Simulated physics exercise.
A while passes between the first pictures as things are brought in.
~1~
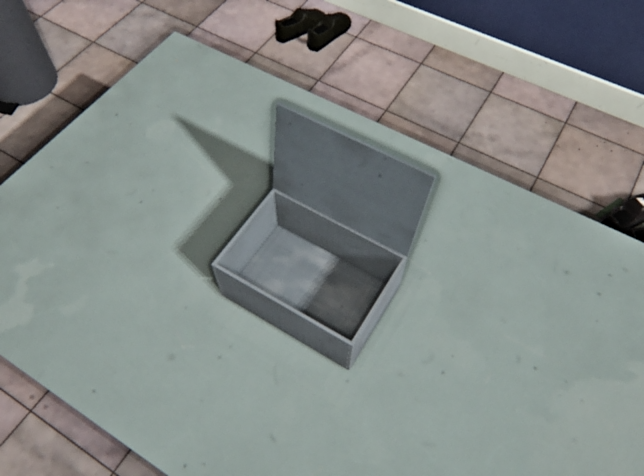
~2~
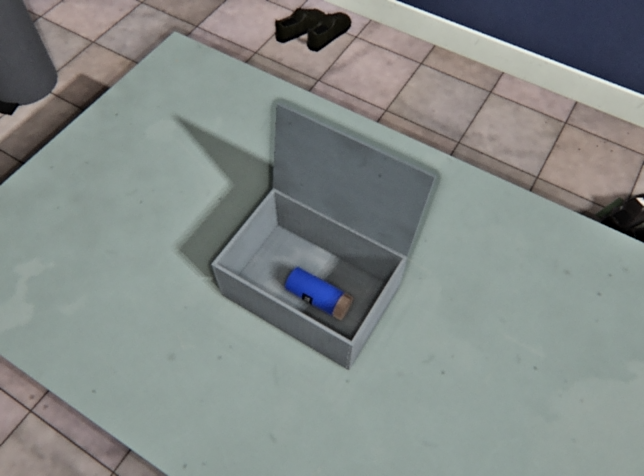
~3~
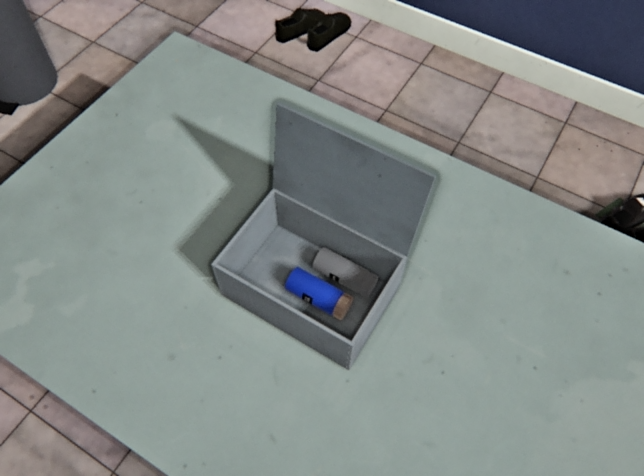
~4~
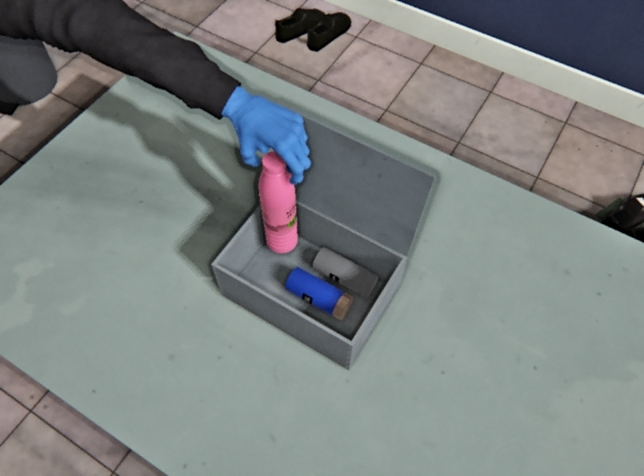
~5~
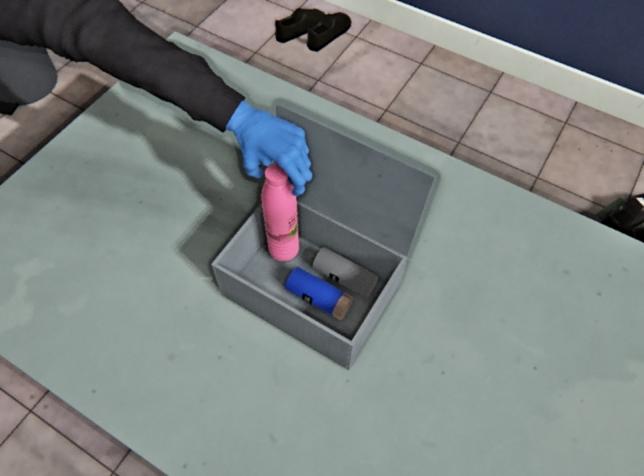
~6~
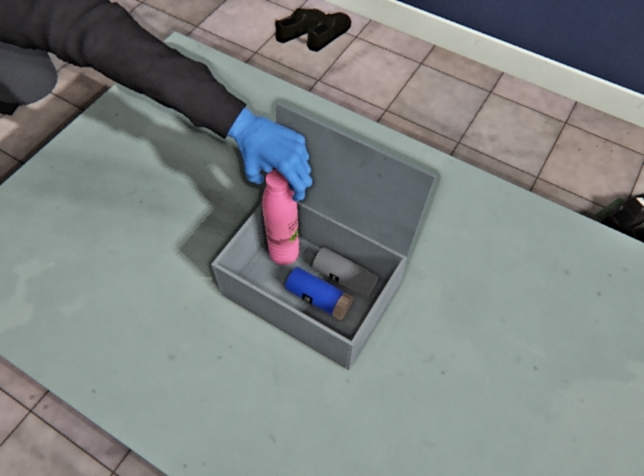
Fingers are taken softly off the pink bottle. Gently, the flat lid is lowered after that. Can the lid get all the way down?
No, it stays up.
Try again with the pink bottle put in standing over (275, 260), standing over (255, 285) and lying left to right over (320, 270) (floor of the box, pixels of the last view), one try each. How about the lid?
The lid stays partly open the first time, stays partly open the second time and goes all the way down the third time.
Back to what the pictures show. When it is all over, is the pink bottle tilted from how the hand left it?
It ends up leaning.
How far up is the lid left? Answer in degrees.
Measured angle - around 20°.
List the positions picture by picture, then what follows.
In the first frame, the last thing is not in view yet.
In the second frame, the last thing is not in view yet; blue shaker (319, 293).
In the third frame, the last thing is not in view yet; blue shaker (319, 293).
The fourth frame shows still above its spot; pink bottle (278, 204); blue shaker (319, 293).
The fifth frame shows still above its spot; pink bottle (280, 214); blue shaker (319, 293).
The sixth frame shows put in, still held; pink bottle (281, 219); blue shaker (319, 293).
Then, 1.70 s after the last picture, lid 69° above the rim; pink bottle tipped 4° from how it was near (278, 222).
Then, 2.20 s after the last picture, lid 32° above the rim; pink bottle tipped 34° from how it was near (257, 250).
At rest, lid 21° above the rim; tipped over in the box, pink bottle; the other 2 in place. Seen from the same camera at the end, pink bottle near (254, 257).
